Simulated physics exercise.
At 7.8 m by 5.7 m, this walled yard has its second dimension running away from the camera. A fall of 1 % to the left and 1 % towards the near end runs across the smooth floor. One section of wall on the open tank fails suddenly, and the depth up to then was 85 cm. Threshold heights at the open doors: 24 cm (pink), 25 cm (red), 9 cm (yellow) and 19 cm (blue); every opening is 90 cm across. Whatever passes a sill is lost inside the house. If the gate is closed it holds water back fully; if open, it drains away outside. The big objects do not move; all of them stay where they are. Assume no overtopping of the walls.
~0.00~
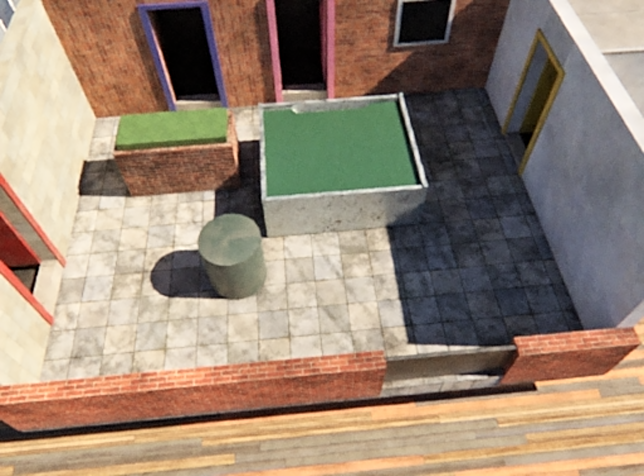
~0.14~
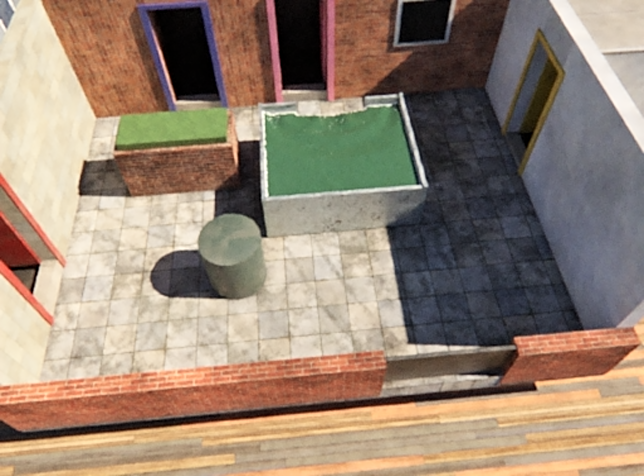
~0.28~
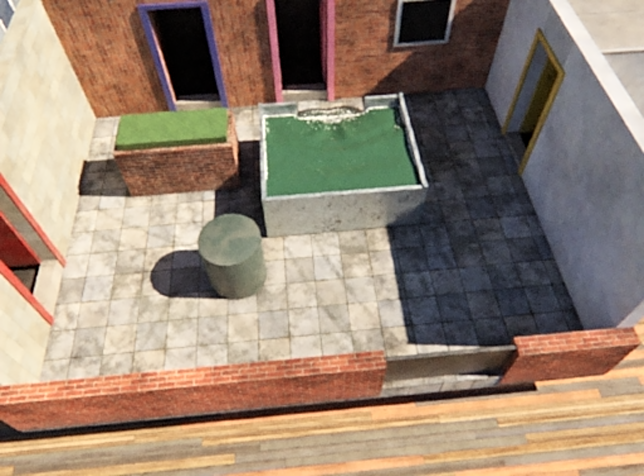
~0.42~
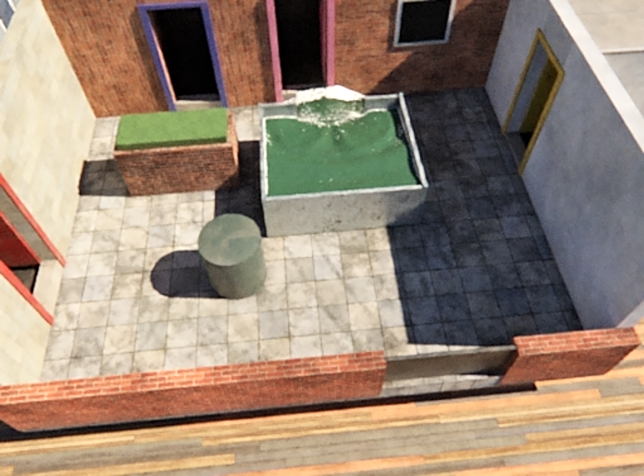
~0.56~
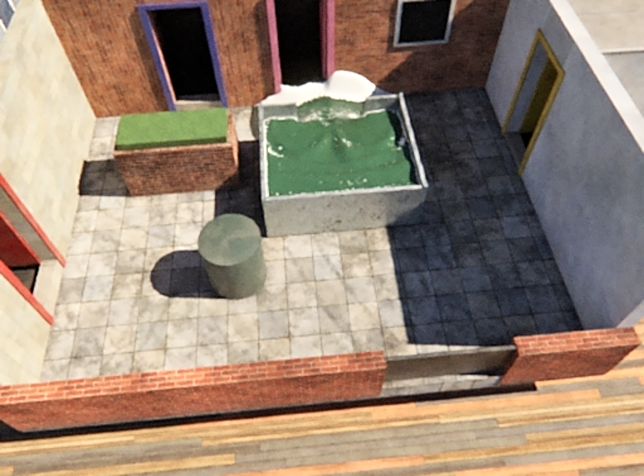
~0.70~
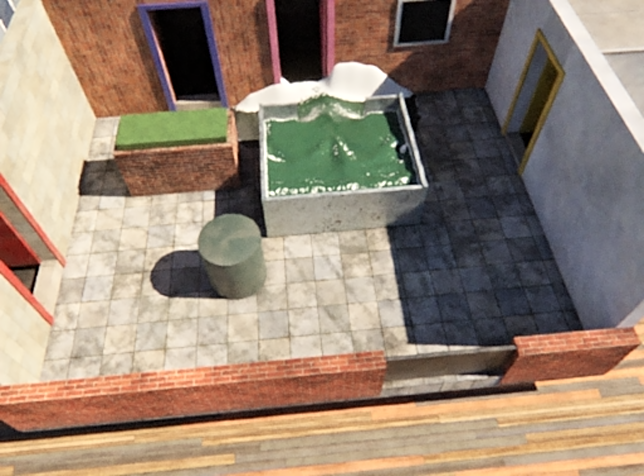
Green water lies still in an open concrete tank in a walled yard, beside a grass-topped brick planter and a grey cylinder. Its surface dips and churns at the back edge, then pale water bursts out behind the tank and spreads to both sides as the level inside drops.
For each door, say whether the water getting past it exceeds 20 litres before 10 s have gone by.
The pink door tops the limit; the red door never tops the limit; the yellow door tops the limit; the blue door never tops the limit.
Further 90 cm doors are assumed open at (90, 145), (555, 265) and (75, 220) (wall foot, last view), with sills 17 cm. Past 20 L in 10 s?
In that order: Beyond it, short of it, short of it.
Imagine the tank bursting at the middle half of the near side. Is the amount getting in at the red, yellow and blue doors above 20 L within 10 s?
Then red would come out on the low side, yellow on the low side and blue on the low side.
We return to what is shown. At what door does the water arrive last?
That would be the red door.
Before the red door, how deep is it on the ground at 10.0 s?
Roughly 18.5 centimetres.
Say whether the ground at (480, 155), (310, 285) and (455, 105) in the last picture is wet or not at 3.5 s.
Soaked, untouched, soaked.
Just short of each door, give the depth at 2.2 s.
In centimetres - pink: 46, red: 0, yellow: 16, blue: 9.
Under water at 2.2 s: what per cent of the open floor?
Near 35 per cent is wet.
After 1.4 s water covers 20 % of the floor and is deepest (60 cm) near (333, 103); pink door 57 cm at the sill, 197 L in, red door not reached, yellow door not reached, blue door 8 cm at the sill, 0 L in.
After 2.2 s water covers 35 % of the floor and is deepest (48 cm) near (333, 103); pink door 46 cm at the sill, 366 L in, red door not reached, yellow door 16 cm at the sill, 4 L in, blue door 9 cm at the sill, 0 L in.
After 3.5 s water covers 55 % of the floor and is deepest (36 cm) near (324, 104); pink door 35 cm at the sill, 460 L in, red door 3 cm at the sill, 0 L in, yellow door 14 cm at the sill, 31 L in, blue door 7 cm at the sill, 0 L in.
After 6.0 s water covers 85 % of the floor and is deepest (22 cm) near (93, 135); pink door 20 cm at the sill, 496 L in, red door 5 cm at the sill, 0 L in, yellow door 11 cm at the sill, 51 L in, blue door 5 cm at the sill, 0 L in.
After 10.0 s water covers 100 % of the floor and is deepest (19 cm) near (57, 300); pink door 11 cm at the sill, 496 L in, red door 19 cm at the sill, 0 L in, yellow door 6 cm at the sill, 54 L in, blue door 11 cm at the sill, 0 L in.
